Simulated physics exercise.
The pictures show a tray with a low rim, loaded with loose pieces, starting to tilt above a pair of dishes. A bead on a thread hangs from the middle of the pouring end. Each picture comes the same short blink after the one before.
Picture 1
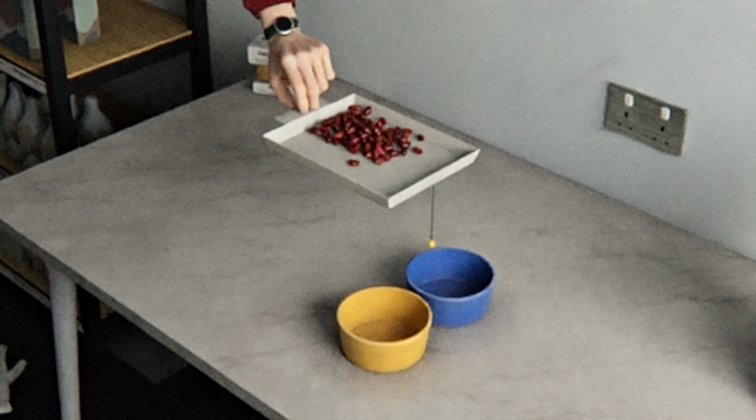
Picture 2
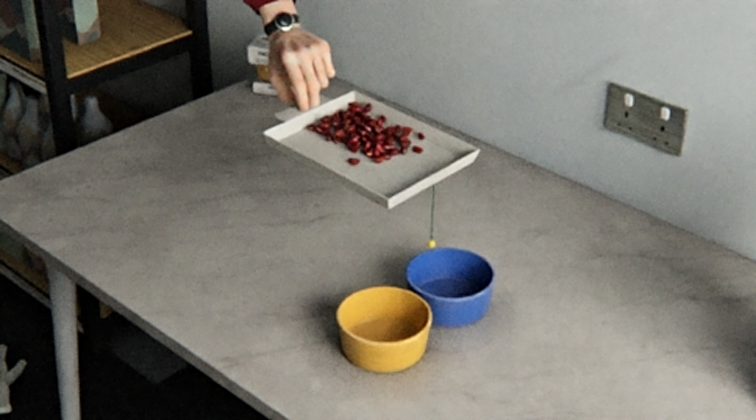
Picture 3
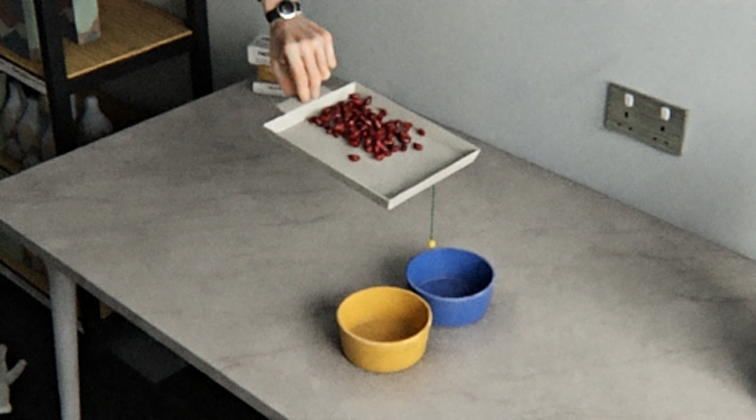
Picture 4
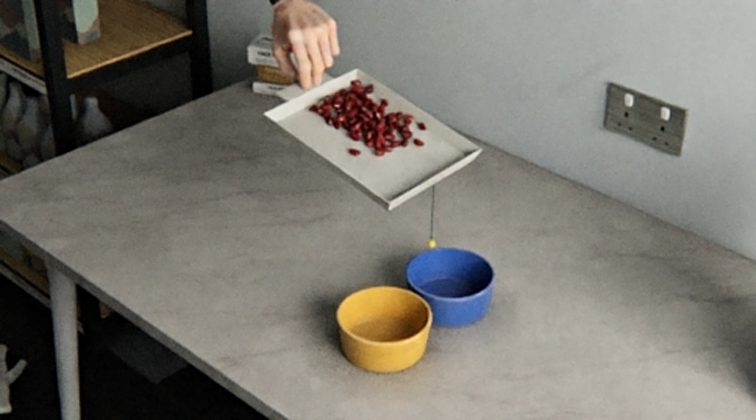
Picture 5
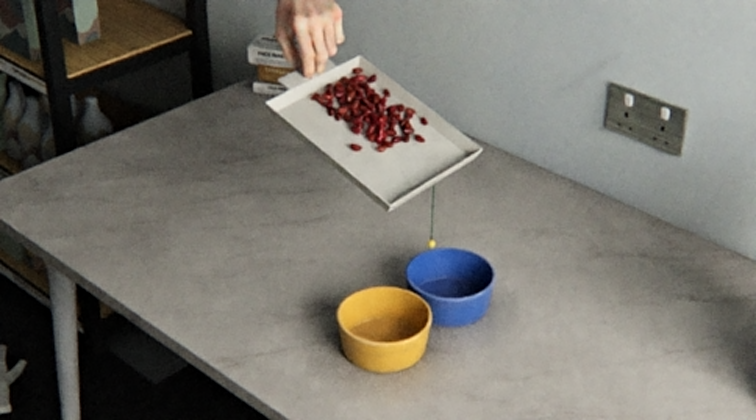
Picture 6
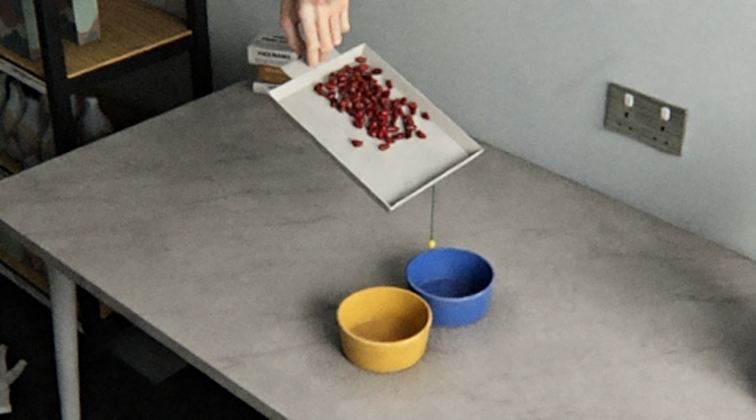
In the video, a hand holds a shallow pale tray of dark red beans above a yellow bowl and a blue bowl on a gray table, then raises the tray's back end, steadily steepening its tilt toward the viewer.
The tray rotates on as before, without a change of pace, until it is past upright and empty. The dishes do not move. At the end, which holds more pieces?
The right dish gets more.
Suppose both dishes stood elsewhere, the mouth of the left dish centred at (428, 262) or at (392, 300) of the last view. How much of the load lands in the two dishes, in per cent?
First some 50, then 80 per cent.
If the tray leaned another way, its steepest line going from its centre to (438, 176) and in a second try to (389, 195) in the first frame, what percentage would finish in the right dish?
First some 30, then 20 per cent.
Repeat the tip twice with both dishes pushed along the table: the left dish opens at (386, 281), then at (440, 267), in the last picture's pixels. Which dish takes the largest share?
The first try: The dish on the left. The second: The left-hand dish.
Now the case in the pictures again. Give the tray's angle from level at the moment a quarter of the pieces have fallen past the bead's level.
At about 80°.
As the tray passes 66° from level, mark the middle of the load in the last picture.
At about (427, 179).
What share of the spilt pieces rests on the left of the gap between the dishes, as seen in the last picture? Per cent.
Near 40 %.
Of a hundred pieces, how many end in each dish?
For the left dish some 10 %, for the right dish some 70 %.
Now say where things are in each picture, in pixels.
Corners of the pouring end near (389, 195) and (473, 149), level; middle of the load near (360, 134), kidney beans; left dish near (418, 347); right dish near (483, 303); bead on its thread near (431, 244), in the first frame.
Corners of the pouring end near (389, 196) and (473, 149), level; middle of the load near (361, 132), in the second frame.
Corners of the pouring end near (389, 197) and (474, 149), tipped barely, lowest at the left corner; middle of the load near (361, 126), in the third frame.
Corners of the pouring end near (390, 199) and (475, 149), tipped a little, lowest at the left corner; middle of the load near (362, 117), in the fourth frame.
Corners of the pouring end near (391, 201) and (476, 148), tipped clearly, lowest at the left corner; middle of the load near (364, 108), in the fifth frame.
Corners of the pouring end near (391, 203) and (477, 149), tipped clearly, lowest at the left corner; middle of the load near (366, 100); left dish near (418, 347); right dish near (483, 303), in the sixth frame.
Shortly afterwards, tray tipped steeply; all but a few on the tray; a little in the air.
Next, tray tipped past a quarter turn; near a quarter on the tray; a little in the left dish; near a third in the right dish; a little outside both; a little in the air.
Some moments later, tray tipped past a quarter turn; a little in the left dish; near two thirds in the right dish; near a quarter outside both.
In the end, tray tipped past a quarter turn; a little in the left dish; near two thirds in the right dish; near a quarter outside both.
